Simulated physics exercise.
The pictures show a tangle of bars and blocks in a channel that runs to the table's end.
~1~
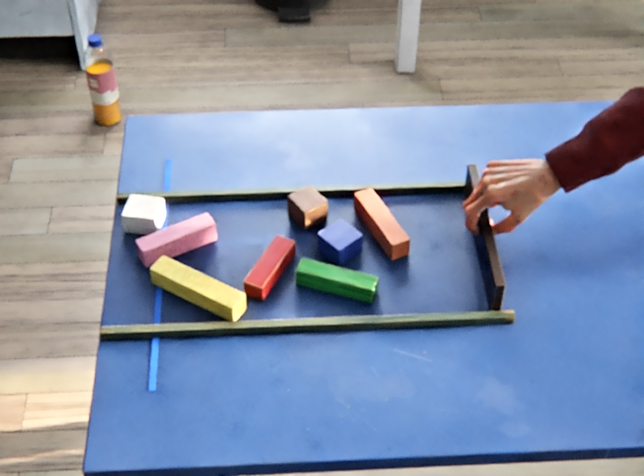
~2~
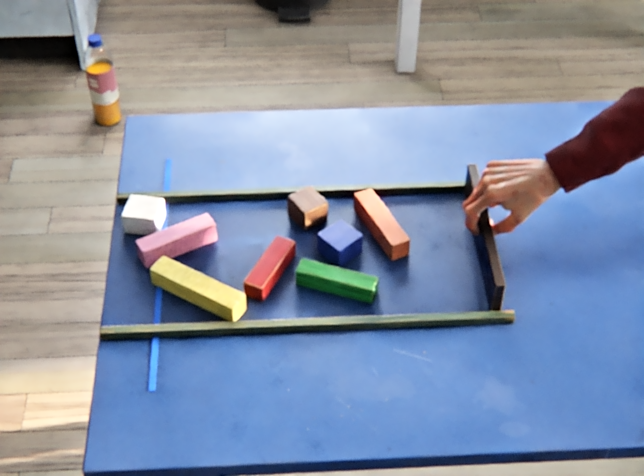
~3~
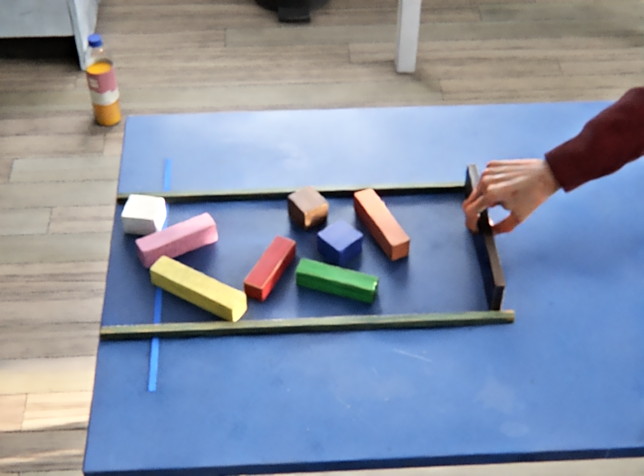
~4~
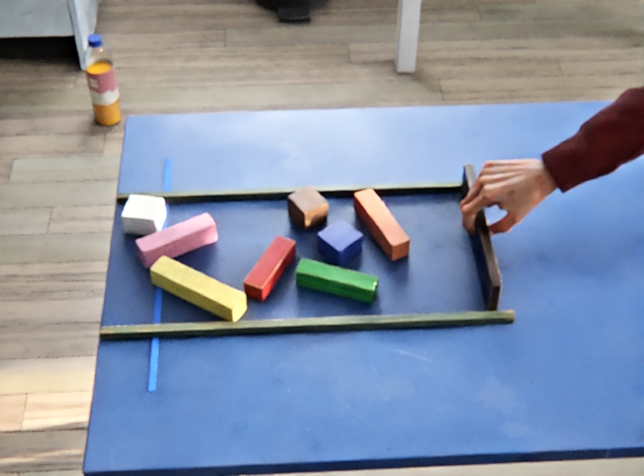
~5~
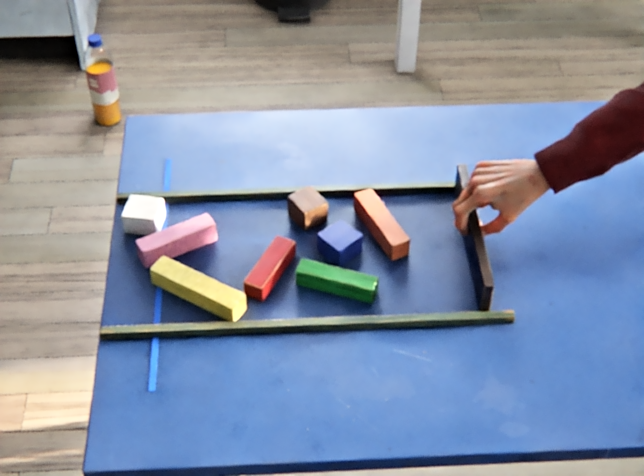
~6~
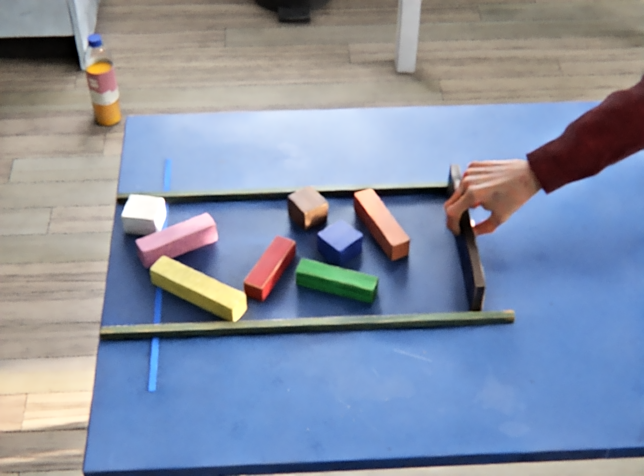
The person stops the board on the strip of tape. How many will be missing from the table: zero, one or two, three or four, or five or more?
Here the number that fall off is three or four.
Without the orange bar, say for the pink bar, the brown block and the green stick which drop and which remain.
The pink bar falls, the brown block holds on, the green stick is kept.
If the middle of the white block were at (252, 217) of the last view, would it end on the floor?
The white block goes over.
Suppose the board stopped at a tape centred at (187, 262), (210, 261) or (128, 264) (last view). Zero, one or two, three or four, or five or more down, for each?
In that order: Just one or two; one to two; five or more.
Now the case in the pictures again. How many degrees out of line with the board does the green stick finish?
Some 45 degrees.
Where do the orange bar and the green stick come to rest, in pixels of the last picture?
Near (153, 231) and (123, 278).
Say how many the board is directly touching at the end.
It touches 3.
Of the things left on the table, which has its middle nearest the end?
The yellow bar ends nearest.
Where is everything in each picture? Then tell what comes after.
In the first picture, white block (144, 215); pink bar (177, 240); yellow bar (198, 289); board (483, 236); tape (161, 263).
In the second picture, pink bar (177, 240); red stick (270, 268).
In the third picture, yellow bar (198, 289); brown block (308, 208).
In the fourth picture, white block (144, 215); blue block (340, 243).
In the fifth picture, pink bar (177, 240); green stick (337, 281).
In the sixth picture, white block (144, 215); pink bar (177, 240); yellow bar (198, 289); board (465, 236); tape (161, 263).
Soon after, none off yet; white block at rest near (144, 215); pink bar at rest near (177, 240); yellow bar at rest near (198, 289).
In the end, the number that fall off is three or four; gone, red stick, pink bar and white block.
